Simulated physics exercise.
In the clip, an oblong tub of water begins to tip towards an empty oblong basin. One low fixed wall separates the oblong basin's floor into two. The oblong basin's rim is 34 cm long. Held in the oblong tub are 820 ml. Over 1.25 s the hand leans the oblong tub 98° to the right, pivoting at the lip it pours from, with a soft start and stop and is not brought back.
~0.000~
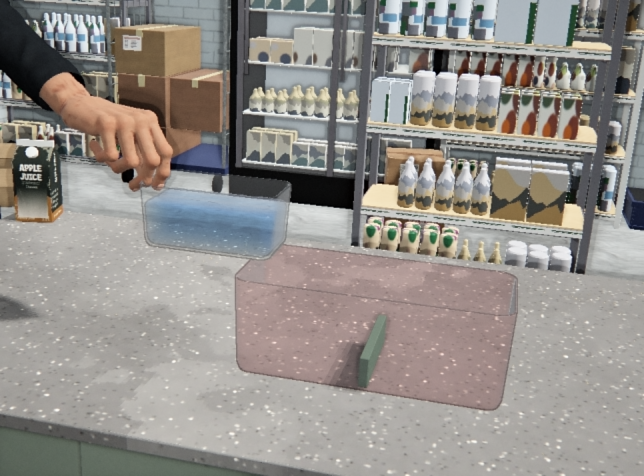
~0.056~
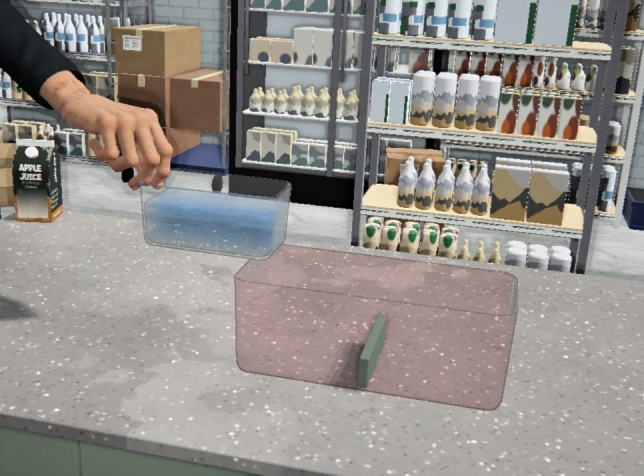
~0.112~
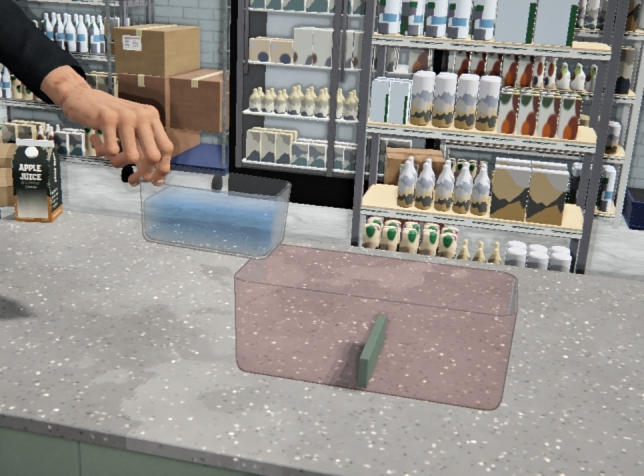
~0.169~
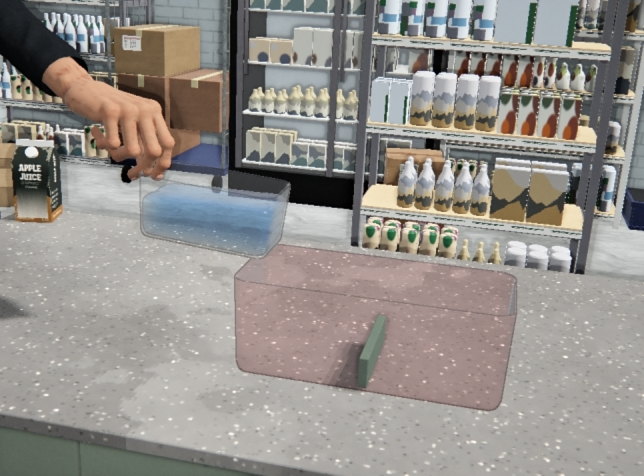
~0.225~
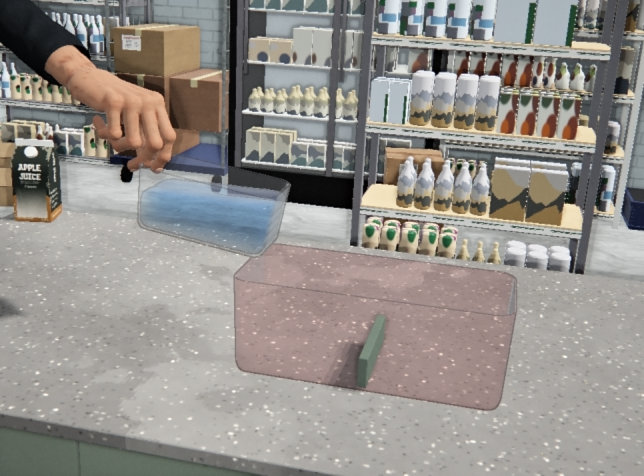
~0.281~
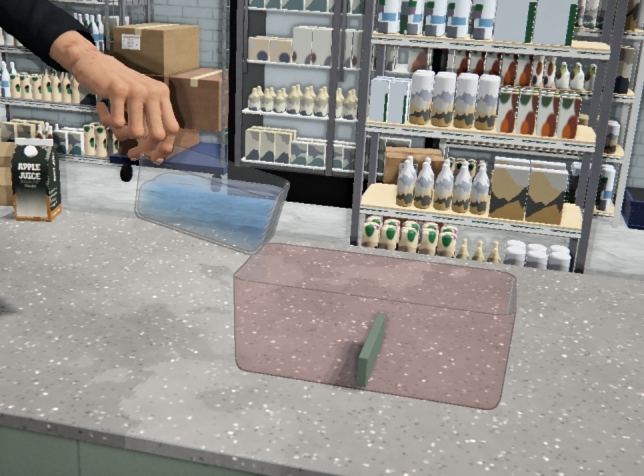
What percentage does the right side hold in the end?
About 35 per cent.
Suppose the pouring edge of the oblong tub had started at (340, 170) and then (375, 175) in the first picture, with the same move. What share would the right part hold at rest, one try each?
90 and 80 %.
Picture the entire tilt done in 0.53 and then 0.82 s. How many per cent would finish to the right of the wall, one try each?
It comes to 50 per cent, and then 50 per cent.
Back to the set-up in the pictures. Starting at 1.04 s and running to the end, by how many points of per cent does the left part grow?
I'd put it near 22 percent.
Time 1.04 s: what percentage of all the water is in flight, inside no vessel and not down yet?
Roughly 10 %.
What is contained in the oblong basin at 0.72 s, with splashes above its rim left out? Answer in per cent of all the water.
10 %, give or take.
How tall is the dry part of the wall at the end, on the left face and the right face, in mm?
Near 16 mm for the left and near 28 mm for the right.
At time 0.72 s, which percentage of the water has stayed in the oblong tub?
58 %.
Then, 0.72 s in, the tilt is 61° and 59 per cent is still to pour, 10 is left of the wall and 0 right of it.
Then, 1.04 s in, the tilt is 92° and 13 per cent is still to pour, 42 is left of the wall and 35 right of it.
Then, 1.38 s in, the tilt is 98° and 1 per cent is still to pour, 60 is left of the wall and 35 right of it.
Then, 1.75 s in, the tilt is 98° and 0 per cent is still to pour, 63 is left of the wall and 35 right of it.
Finally, 63 per cent lies left of the wall, 35 right of it and 2 outside.
